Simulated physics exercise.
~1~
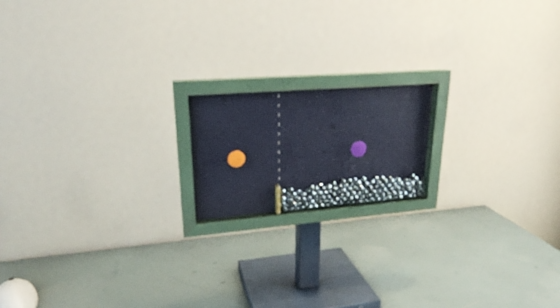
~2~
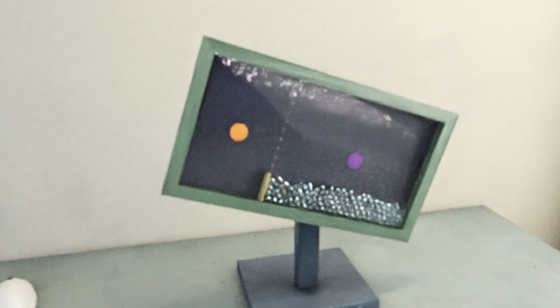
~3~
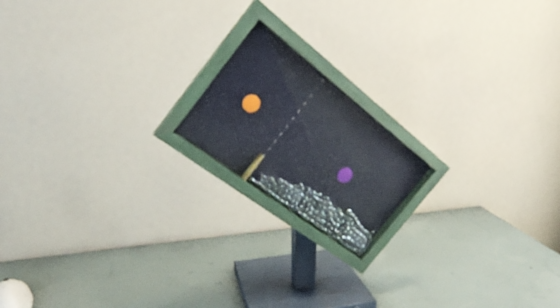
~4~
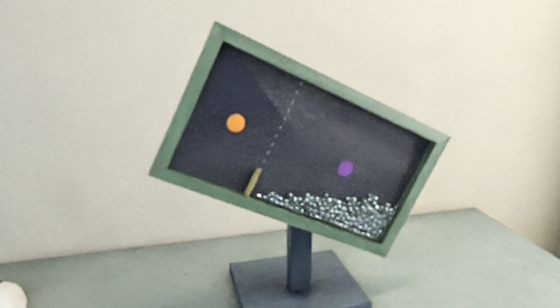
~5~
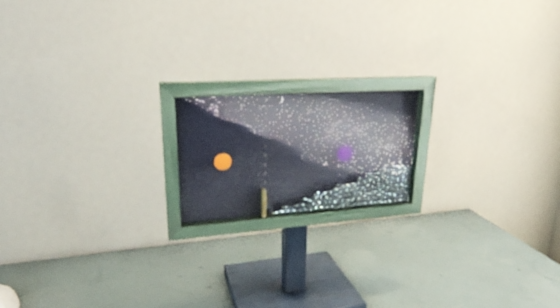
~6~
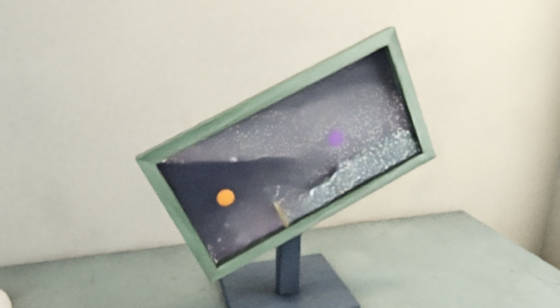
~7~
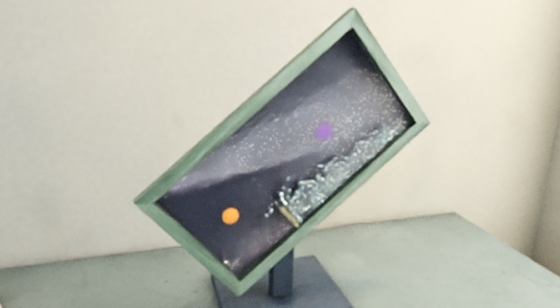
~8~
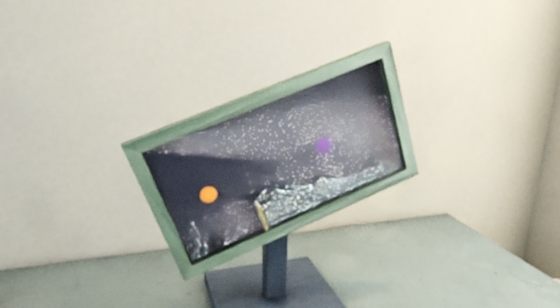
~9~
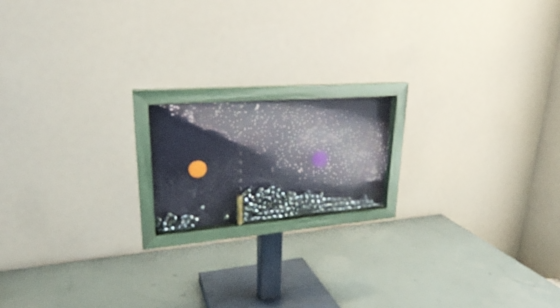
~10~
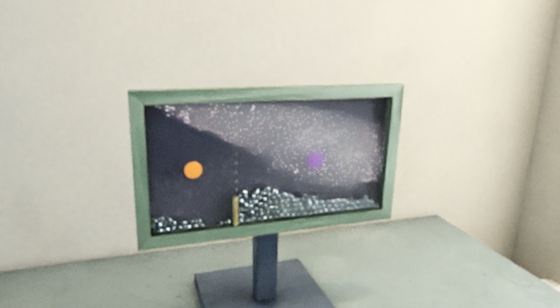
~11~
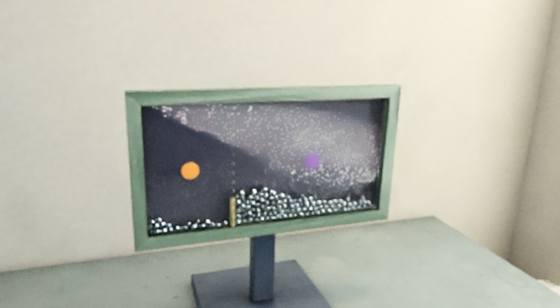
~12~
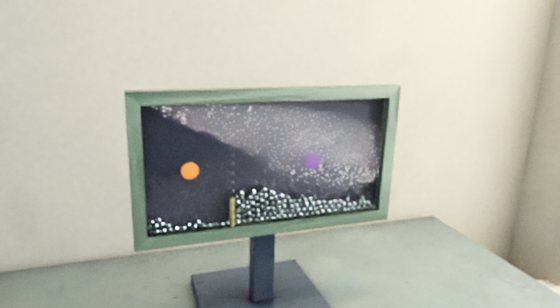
The clip opens on a green-framed, shallow case standing level on a dark stand, with small pale balls heaped to the right of a short divider, beneath a purple dot, while an orange dot marks the empty left side. The case tilts steeply clockwise, and the balls slump toward its lower right end. It swings back through level and tips steeply anticlockwise, and some balls spill past the divider to the left. It then returns to level and stops. A small, shallow layer lies under the orange dot, while most balls remain heaped on the purple side.
